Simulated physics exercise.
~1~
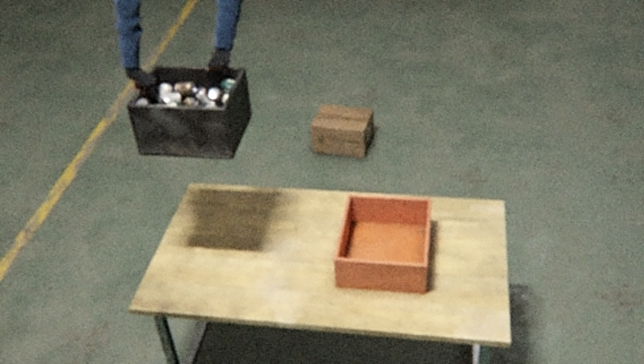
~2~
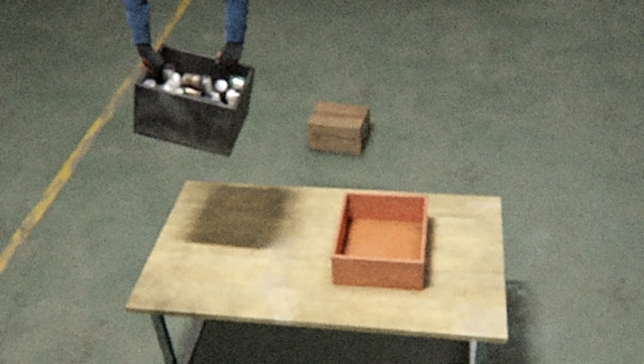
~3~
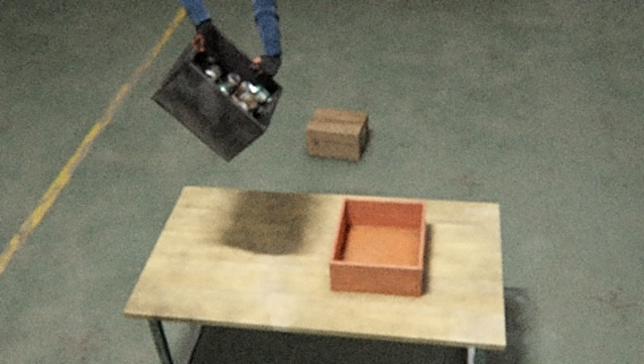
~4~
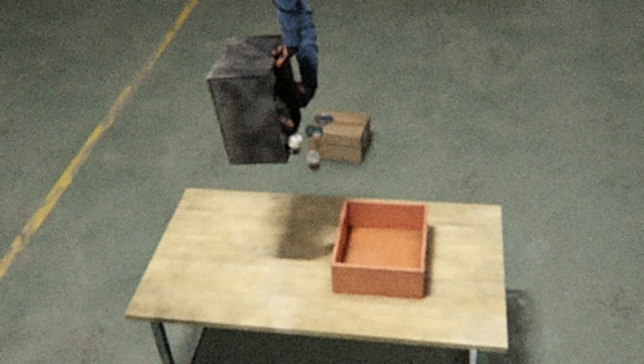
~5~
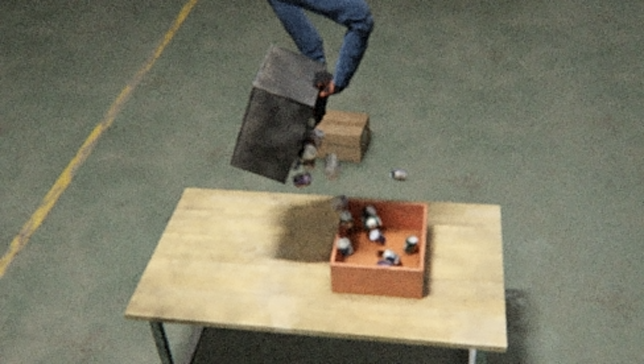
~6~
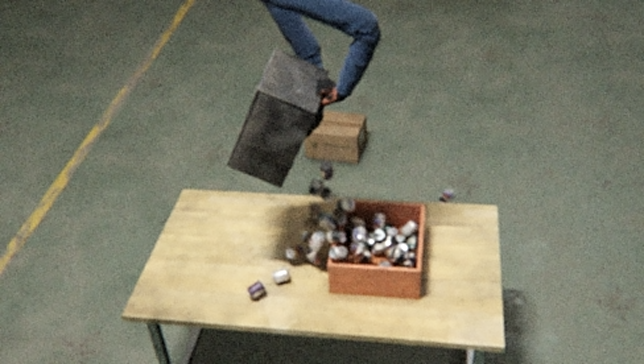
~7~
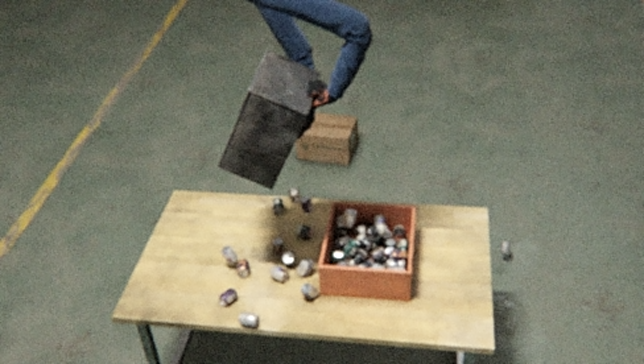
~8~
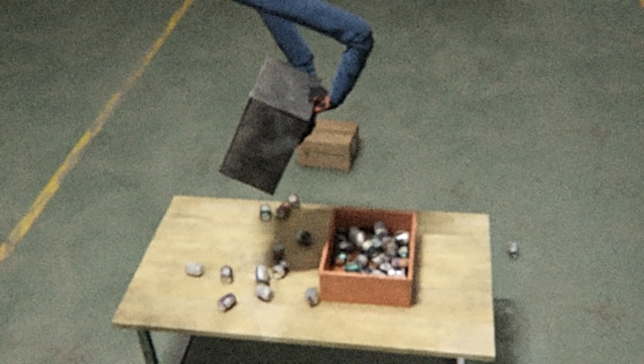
A worker in blue sleeves and dark gloves holds a black tote full of small metallic cans above a pale wooden table, seen from above in a workshop with a grey-green floor and a yellow line at left. An open orange basket sits right of centre on the table, and a brown box rests on the floor behind. The worker swings the tote rightward and tips it steeply until its mouth faces down. Cans tumble out, a few at first, then in a rush, filling the basket. Others scatter over the tabletop to its left, and one lies on the floor at right as the last few drop beneath the upended tote.
